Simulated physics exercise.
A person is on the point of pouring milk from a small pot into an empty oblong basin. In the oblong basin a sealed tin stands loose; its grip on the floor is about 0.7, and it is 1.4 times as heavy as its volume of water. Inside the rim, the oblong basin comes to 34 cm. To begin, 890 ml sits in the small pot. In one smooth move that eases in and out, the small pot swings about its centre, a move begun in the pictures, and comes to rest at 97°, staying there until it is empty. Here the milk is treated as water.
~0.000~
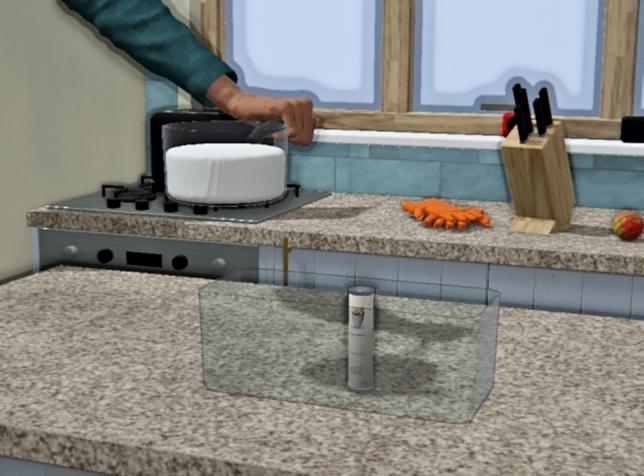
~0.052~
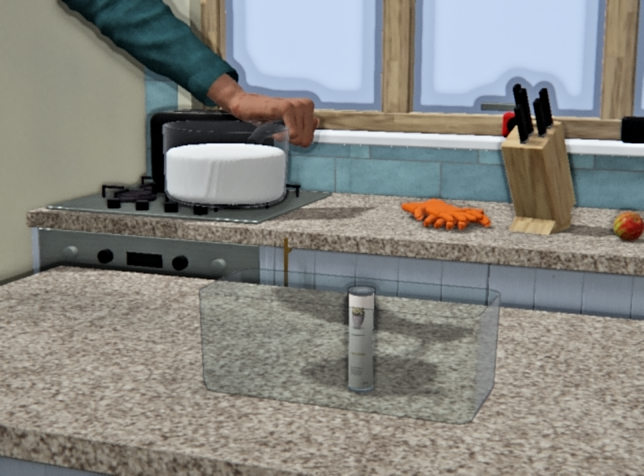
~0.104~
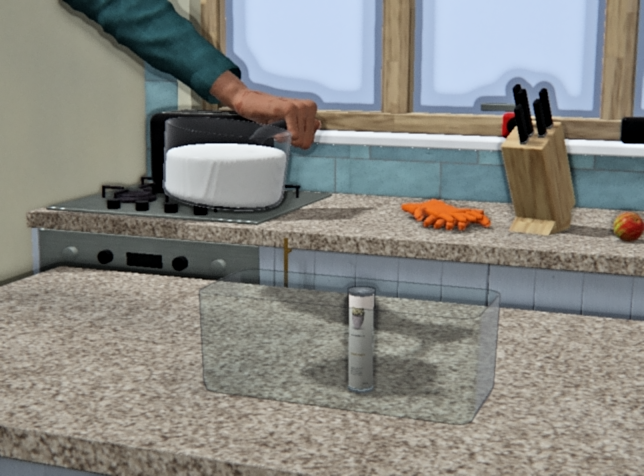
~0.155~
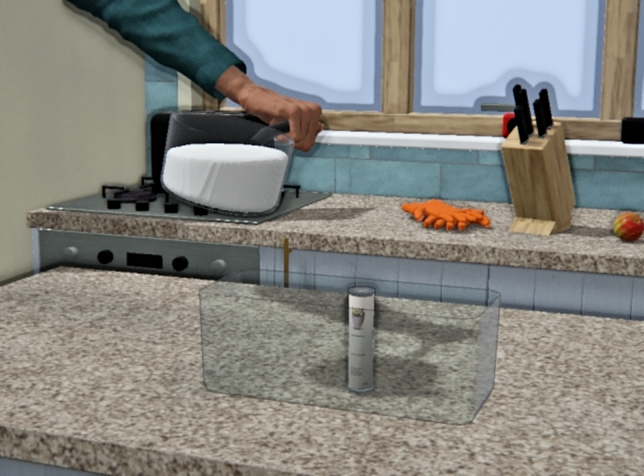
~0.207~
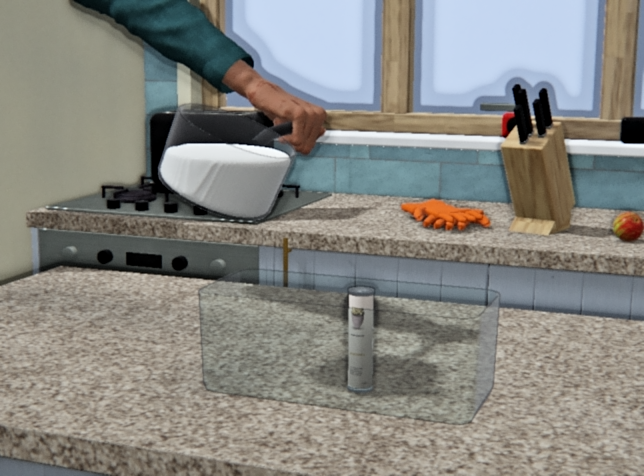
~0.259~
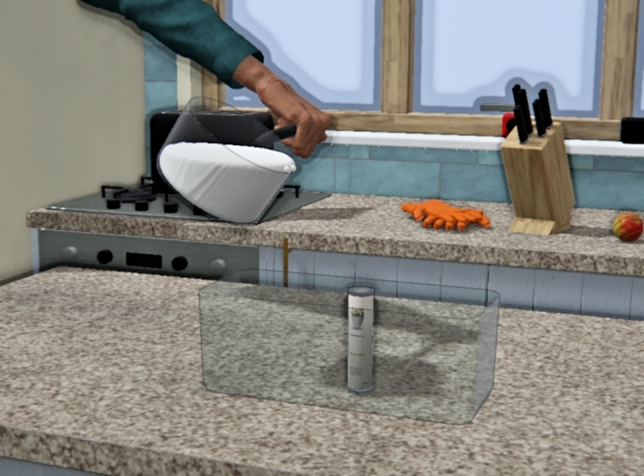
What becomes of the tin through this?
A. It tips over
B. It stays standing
(B) It stays standing.
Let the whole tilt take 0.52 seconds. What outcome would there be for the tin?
Then the tin does not tip.
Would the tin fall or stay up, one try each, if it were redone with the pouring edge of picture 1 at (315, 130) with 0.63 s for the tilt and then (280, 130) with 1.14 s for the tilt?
In the first try it comes down; in the second it remains standing.
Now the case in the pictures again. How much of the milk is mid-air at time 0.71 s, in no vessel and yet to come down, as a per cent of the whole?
Around 10 percent of the liquid.
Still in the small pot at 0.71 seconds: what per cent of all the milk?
Roughly 14 percent remains.
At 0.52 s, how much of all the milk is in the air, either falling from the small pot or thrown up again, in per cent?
At that moment, about 40 percent.
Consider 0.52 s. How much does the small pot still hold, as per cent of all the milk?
Around 42 in a hundred.
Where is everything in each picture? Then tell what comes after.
The first picture shows tilt 0°; pouring edge (282, 130); surface from (176, 148) to (282, 153); the oblong basin's rim runs from (221, 280) to (490, 306); the tin's top is at (361, 294).
The second picture shows tilt 2°; pouring edge (283, 132); surface from (176, 148) to (283, 154).
The third picture shows tilt 6°; pouring edge (285, 138); surface from (177, 148) to (284, 155).
The fourth picture shows tilt 14°; pouring edge (288, 148); surface from (177, 148) to (285, 157).
The fifth picture shows tilt 24°; pouring edge (290, 159); surface from (175, 148) to (288, 159).
The sixth picture shows tilt 35°; pouring edge (289, 173); surface from (170, 145) to (287, 163); 1 per cent is over the edge.
After 0.52 s the tilt is 90° and 42 per cent is still to pour; the tin stands where it began.
After 0.71 s the tilt is 97° and 14 per cent is still to pour; the tin stands 1 cm from where it began.
After 0.91 s the tilt is 97° and 4 per cent is still to pour; the tin stands where it began.
After 1.13 s the tilt is 97° and 1 per cent is still to pour; the tin leans 6°.
In the end the tin stands where it began.
